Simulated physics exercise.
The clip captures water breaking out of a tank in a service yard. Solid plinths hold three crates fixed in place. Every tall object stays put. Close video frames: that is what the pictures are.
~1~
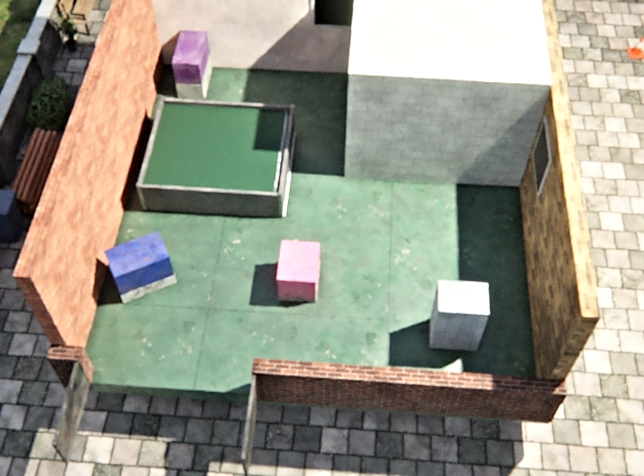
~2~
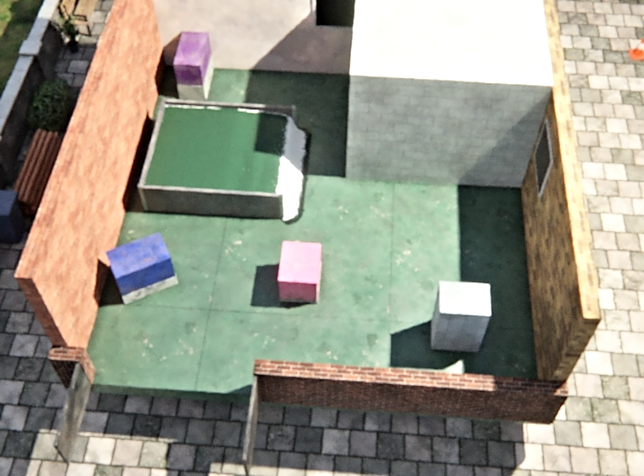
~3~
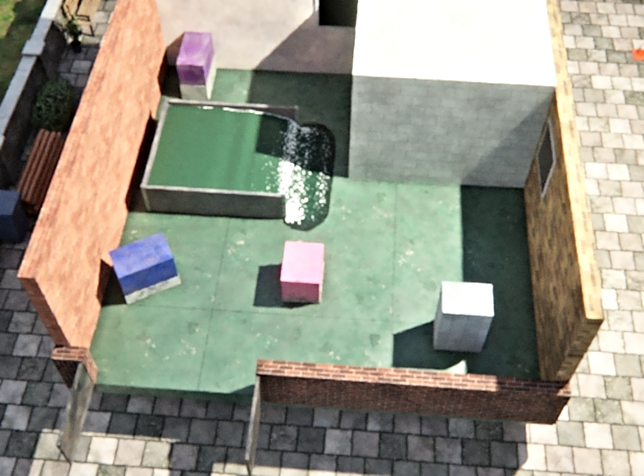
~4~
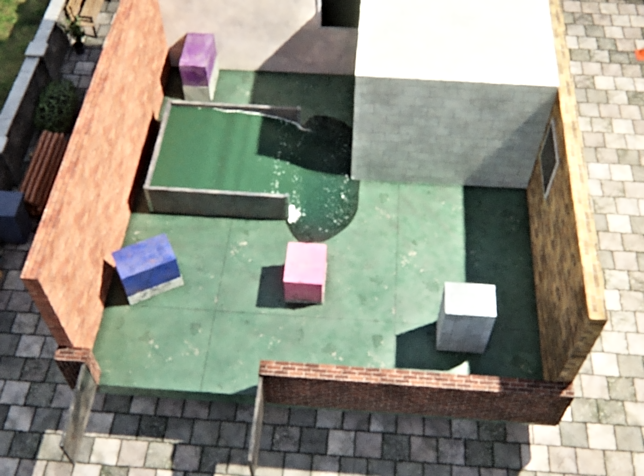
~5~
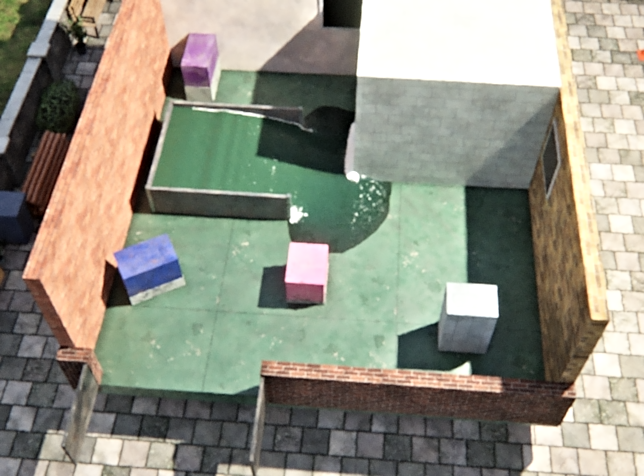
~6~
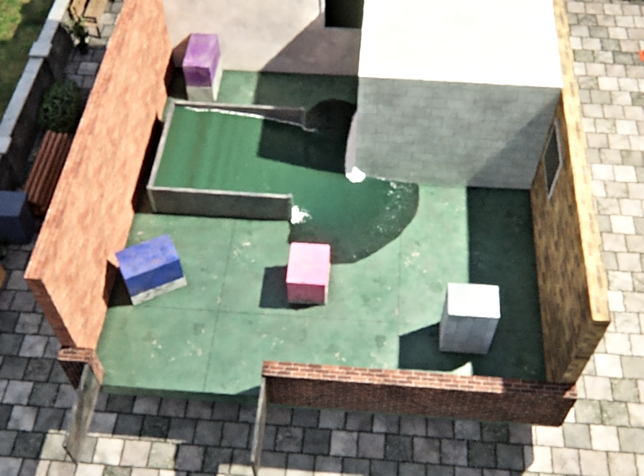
Water pours from the right side of a tank and spreads across the green yard floor.
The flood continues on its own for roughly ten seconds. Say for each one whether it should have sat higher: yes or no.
Purple crate - no; blue crate - no; pink crate - yes.
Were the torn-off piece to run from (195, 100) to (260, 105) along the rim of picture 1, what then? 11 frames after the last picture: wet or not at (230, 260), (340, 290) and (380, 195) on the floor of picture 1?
First spot unwetted, second unwetted, third unwetted.
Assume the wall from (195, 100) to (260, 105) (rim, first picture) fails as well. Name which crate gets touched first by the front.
That would be the purple-painted one.
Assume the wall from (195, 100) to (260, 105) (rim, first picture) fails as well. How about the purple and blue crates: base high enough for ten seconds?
As it turns out, the purple gets overtopped, and the blue is left untouched.
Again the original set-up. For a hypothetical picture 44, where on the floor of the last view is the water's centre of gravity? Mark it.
Around pixel (332, 210) of the last picture.
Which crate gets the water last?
I'd go with the blue crate.
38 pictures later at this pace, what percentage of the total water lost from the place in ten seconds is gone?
Approximately 0 in a hundred, I think.
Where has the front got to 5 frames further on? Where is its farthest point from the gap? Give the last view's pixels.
Roughly (531, 218).
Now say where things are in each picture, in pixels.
Still water in the water tank at (219, 147), in the first frame.
Water pours out at (287, 167) and has run to (286, 221), in the second frame.
The front is at (301, 227), out from the gap at (290, 168), in the third frame.
Water pours out at (293, 169) and has run to (323, 237), in the fourth frame.
The front is at a hidden place, out from the gap at (294, 169), in the fifth frame.
The front is at (411, 214), out from the gap at (296, 170), in the sixth frame.
A moment on, water covers 30 % of the floor; the purple crate not reached, the blue crate not reached, the pink crate water round its plinth.
Next, water covers 45 % of the floor; the purple crate not reached, the blue crate not reached, the pink crate water round its plinth.
Then, water covers 60 % of the floor; the purple crate water round its plinth, the blue crate not reached, the pink crate water round its plinth.
Later, water covers 80 % of the floor; the purple crate water round its plinth, the blue crate water round its plinth, the pink crate water round its plinth.
In the end, water covers 100 % of the floor; the purple crate stayed above the water, the blue crate stayed above the water, the pink crate was topped.
